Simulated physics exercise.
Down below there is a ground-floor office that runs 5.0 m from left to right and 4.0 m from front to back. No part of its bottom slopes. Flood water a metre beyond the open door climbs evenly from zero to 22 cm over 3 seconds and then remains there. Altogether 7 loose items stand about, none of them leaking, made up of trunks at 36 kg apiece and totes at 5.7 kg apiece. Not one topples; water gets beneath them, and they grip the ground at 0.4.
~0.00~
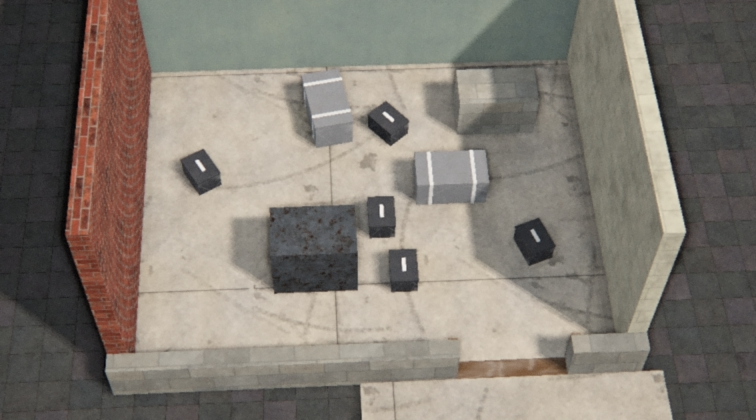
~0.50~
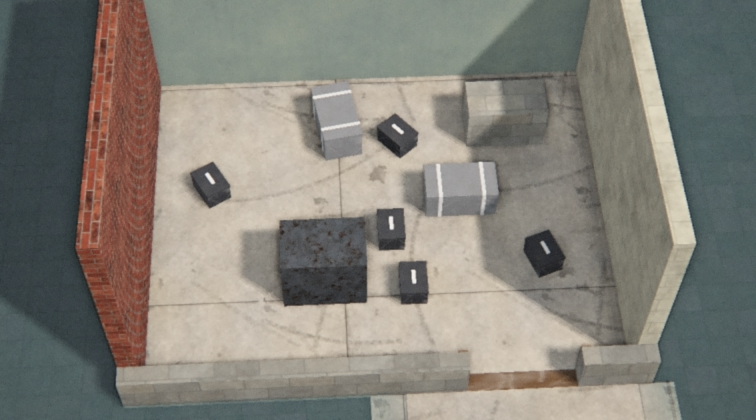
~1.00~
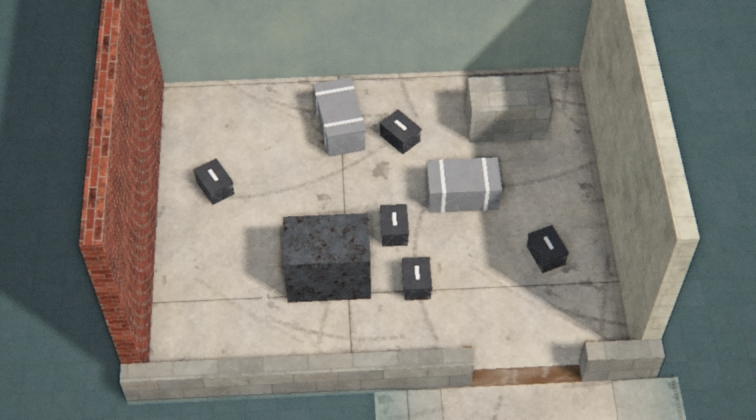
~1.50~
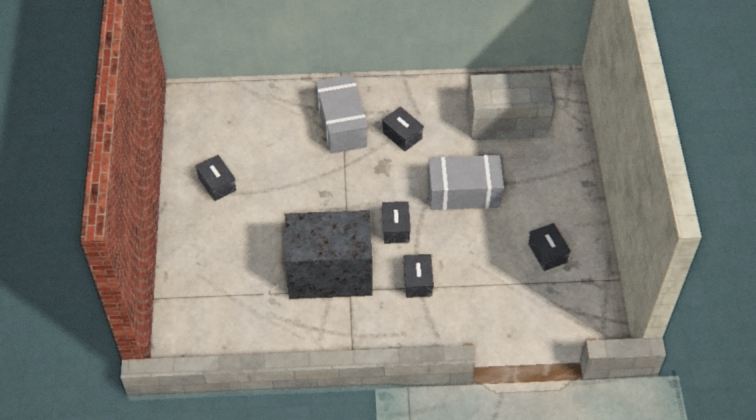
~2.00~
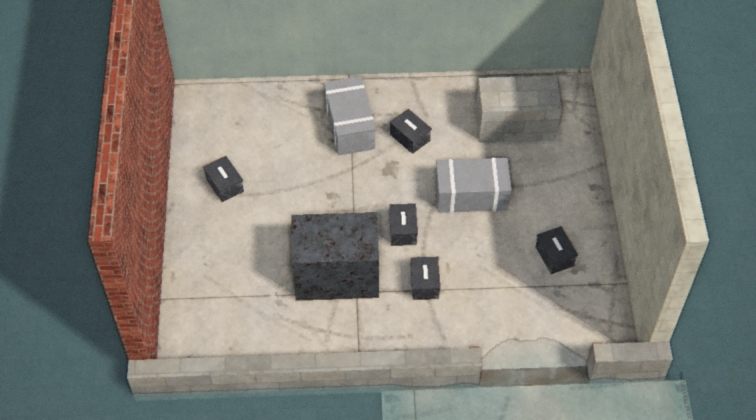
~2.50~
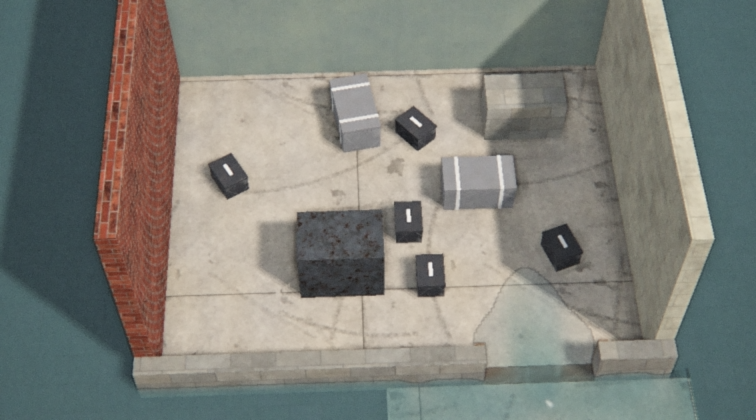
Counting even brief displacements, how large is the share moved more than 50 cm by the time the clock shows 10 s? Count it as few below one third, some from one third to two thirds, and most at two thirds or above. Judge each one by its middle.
Most.
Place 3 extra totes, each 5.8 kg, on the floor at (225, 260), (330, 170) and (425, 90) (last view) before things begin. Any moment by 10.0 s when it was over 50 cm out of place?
In that order: Short of it, more, past it.
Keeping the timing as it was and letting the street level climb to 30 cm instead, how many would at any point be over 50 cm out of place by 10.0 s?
That would give 7.
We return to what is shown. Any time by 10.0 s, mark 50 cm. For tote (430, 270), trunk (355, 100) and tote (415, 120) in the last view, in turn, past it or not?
One by one in that order: Below; above; above.
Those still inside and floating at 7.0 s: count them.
At that point I count 2.
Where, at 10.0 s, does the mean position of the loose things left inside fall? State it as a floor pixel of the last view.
I'd put it around (328, 160).
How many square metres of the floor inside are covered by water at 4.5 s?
Flooded: Near 7.5 m2.
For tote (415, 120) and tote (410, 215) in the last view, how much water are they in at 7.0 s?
6 and 2 cm.
After 3.5 s 0 of 7 are over 50 cm from their spots; 0 afloat.
After 4.5 s 1 of 7 are over 50 cm from their spots; 0 afloat.
After 7.0 s 3 of 7 are over 50 cm from their spots; 2 afloat.
After 10.0 s 6 of 7 are over 50 cm from their spots, and 6 have been at some point; 4 afloat.
